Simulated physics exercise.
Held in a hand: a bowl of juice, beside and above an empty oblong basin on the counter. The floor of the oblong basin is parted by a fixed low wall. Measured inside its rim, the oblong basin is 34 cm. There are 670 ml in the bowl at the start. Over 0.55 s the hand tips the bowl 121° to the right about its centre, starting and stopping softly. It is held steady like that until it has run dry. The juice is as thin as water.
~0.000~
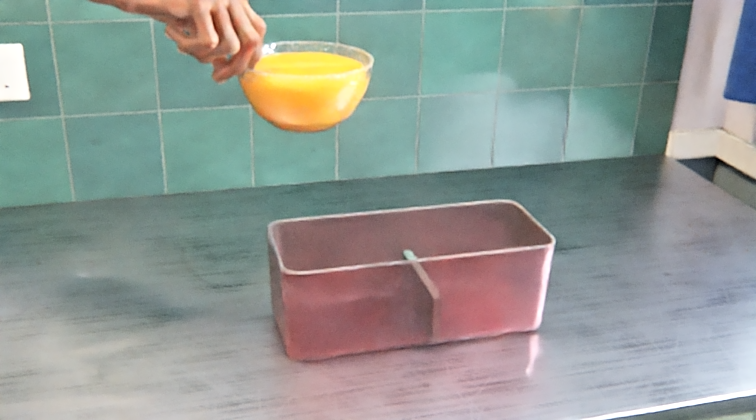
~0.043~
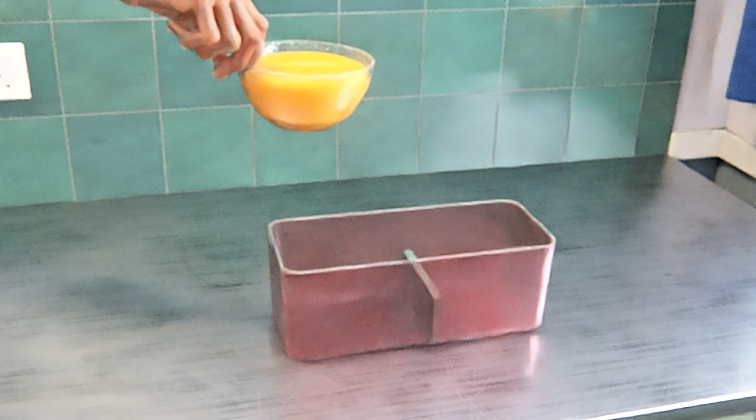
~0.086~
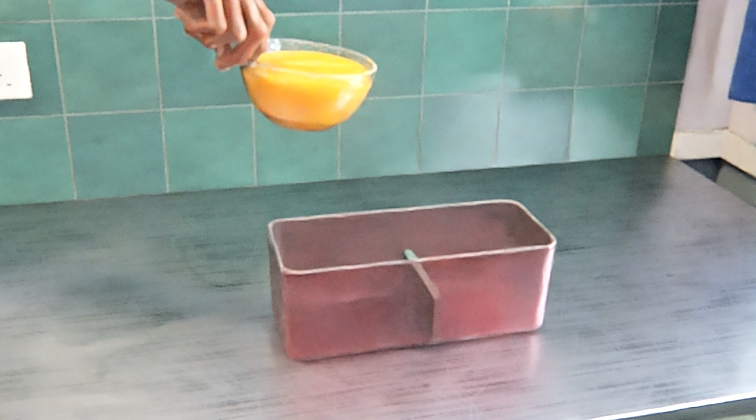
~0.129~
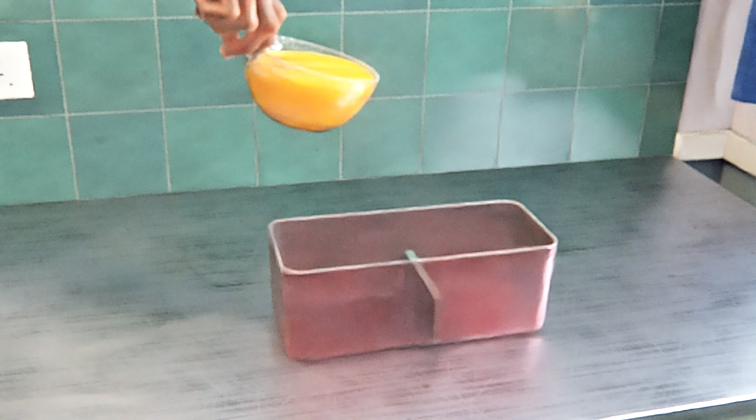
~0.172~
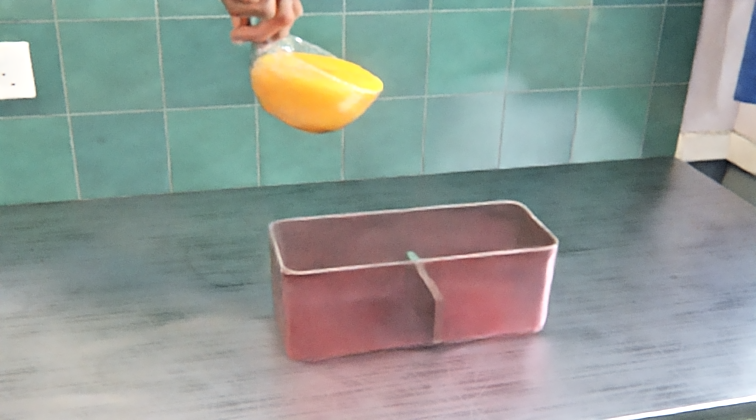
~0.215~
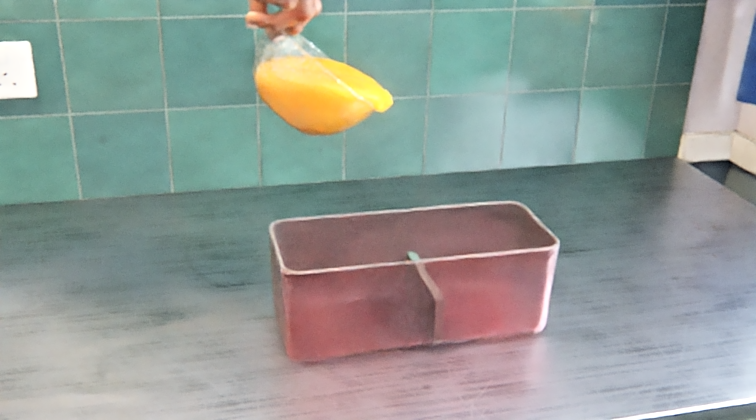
The clip shows a hand holding a clear bowl of orange liquid above a reddish oblong basin on a dark counter, then steadily tilting the bowl to the right until the liquid reaches and begins passing its rim.
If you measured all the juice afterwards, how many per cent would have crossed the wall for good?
Around 26 per cent would have crossed.
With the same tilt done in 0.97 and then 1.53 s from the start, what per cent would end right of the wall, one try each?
The first try gives around 45 percent, the second around 55 percent.
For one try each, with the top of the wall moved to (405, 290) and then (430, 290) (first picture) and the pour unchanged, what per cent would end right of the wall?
First 55, then 30 per cent.
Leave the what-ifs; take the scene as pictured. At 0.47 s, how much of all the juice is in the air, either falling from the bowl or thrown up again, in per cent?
Near 48 in a hundred.
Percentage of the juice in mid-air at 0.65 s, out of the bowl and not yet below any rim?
I'd put it at about 6 per cent of the liquid.
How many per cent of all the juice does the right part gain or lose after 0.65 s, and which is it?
The right part gains close to 1 per cent.
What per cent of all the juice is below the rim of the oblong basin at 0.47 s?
Near 48 in a hundred.
By 0.47 s the tilt is 114° and 3 per cent is still to pour, 28 is left of the wall and 21 right of it.
By 0.65 s the tilt is 121° and 0 per cent is still to pour, 69 is left of the wall and 24 right of it.
By 0.84 s the tilt is 121° and 0 per cent is still to pour, 66 is left of the wall and 25 right of it.
By 1.05 s the tilt is 121° and 0 per cent is still to pour, 67 is left of the wall and 26 right of it.
At rest 66 per cent lies left of the wall, 26 right of it and 8 outside.
